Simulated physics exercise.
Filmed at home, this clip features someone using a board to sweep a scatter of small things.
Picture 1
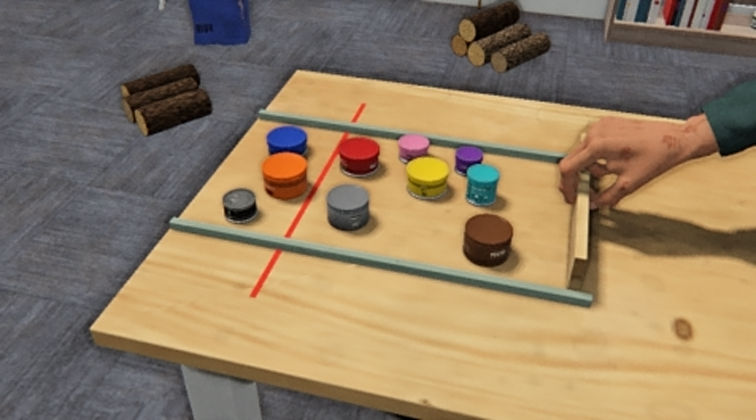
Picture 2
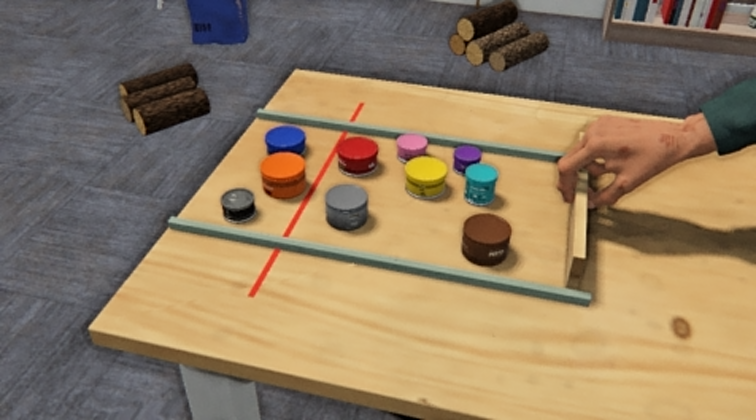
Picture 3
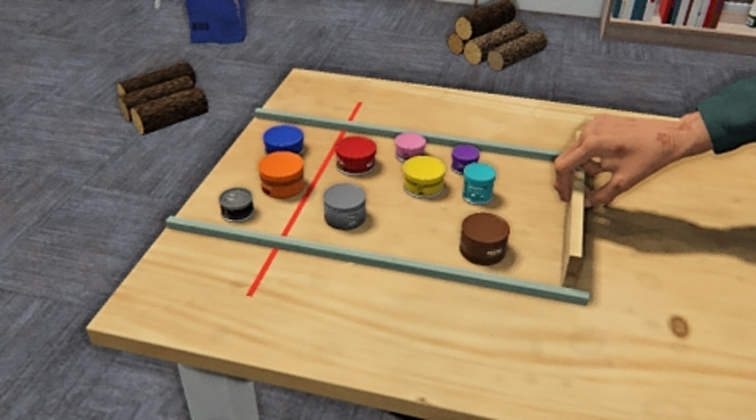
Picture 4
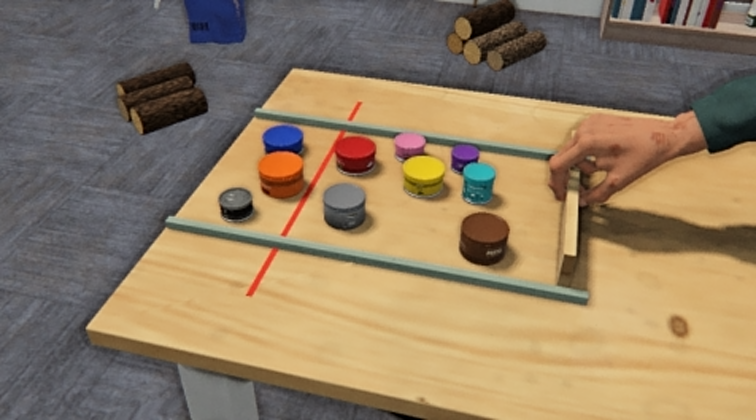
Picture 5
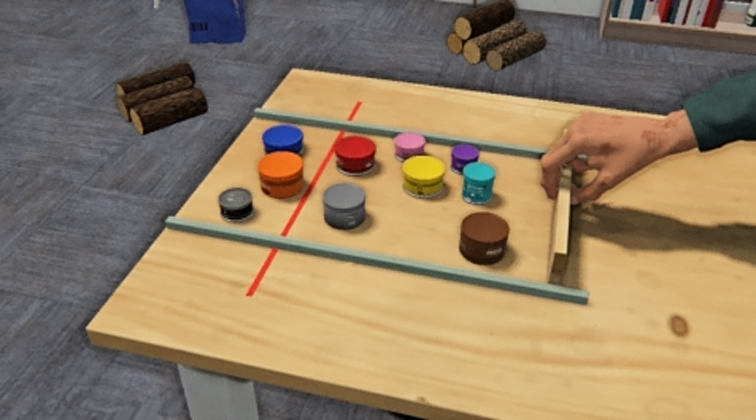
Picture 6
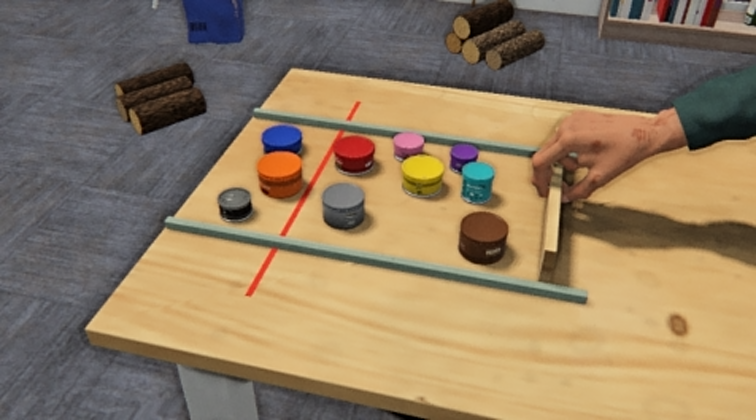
A hand in a dark green sleeve grips an upright wooden board at the right of a pale wood table, seen from above at an angle in a grey-floored room with logs. Between two grey-green rails sit small lidded pots, with blue, orange and black left of a red line and red, grey, pink, yellow, purple, turquoise and brown right of it. The hand slides the board slightly left, not touching the still pots, as the view shifts very slightly.
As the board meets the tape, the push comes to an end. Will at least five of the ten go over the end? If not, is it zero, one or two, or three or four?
No, zero go over.
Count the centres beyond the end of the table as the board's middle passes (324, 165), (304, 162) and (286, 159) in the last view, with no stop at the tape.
0, 0 and 2.
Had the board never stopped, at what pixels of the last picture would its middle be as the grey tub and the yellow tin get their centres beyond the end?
I'd put it close to (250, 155), and close to (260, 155) for the other one.
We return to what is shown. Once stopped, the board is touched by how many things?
Contact count: 3.
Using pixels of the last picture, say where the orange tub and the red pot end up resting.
Orange tub at (225, 167), red pot at (285, 142).
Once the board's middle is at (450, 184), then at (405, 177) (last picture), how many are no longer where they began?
At first I count 4, and then 7.
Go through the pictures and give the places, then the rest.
The first picture shows black tin (240, 206); blue tin (287, 143); orange tub (285, 177); board (580, 206); tape (319, 182).
The second picture shows blue tin (286, 143); pink tin (412, 149).
The third picture shows orange tub (282, 175); purple pot (465, 160).
The fourth picture shows black tin (236, 205); yellow tin (424, 177).
The fifth picture shows blue tin (283, 142); red pot (355, 156).
The sixth picture shows black tin (235, 205); blue tin (282, 142); orange tub (281, 175); board (553, 200); tape (314, 180).
Early on, none off yet; black tin at rest near (235, 205); blue tin at rest near (282, 142); orange tub at rest near (281, 175).
A while later, none off yet; black tin at rest near (235, 205); blue tin at rest near (282, 142); orange tub travelled a little near (267, 171).
Finally, the number that fall off is zero.
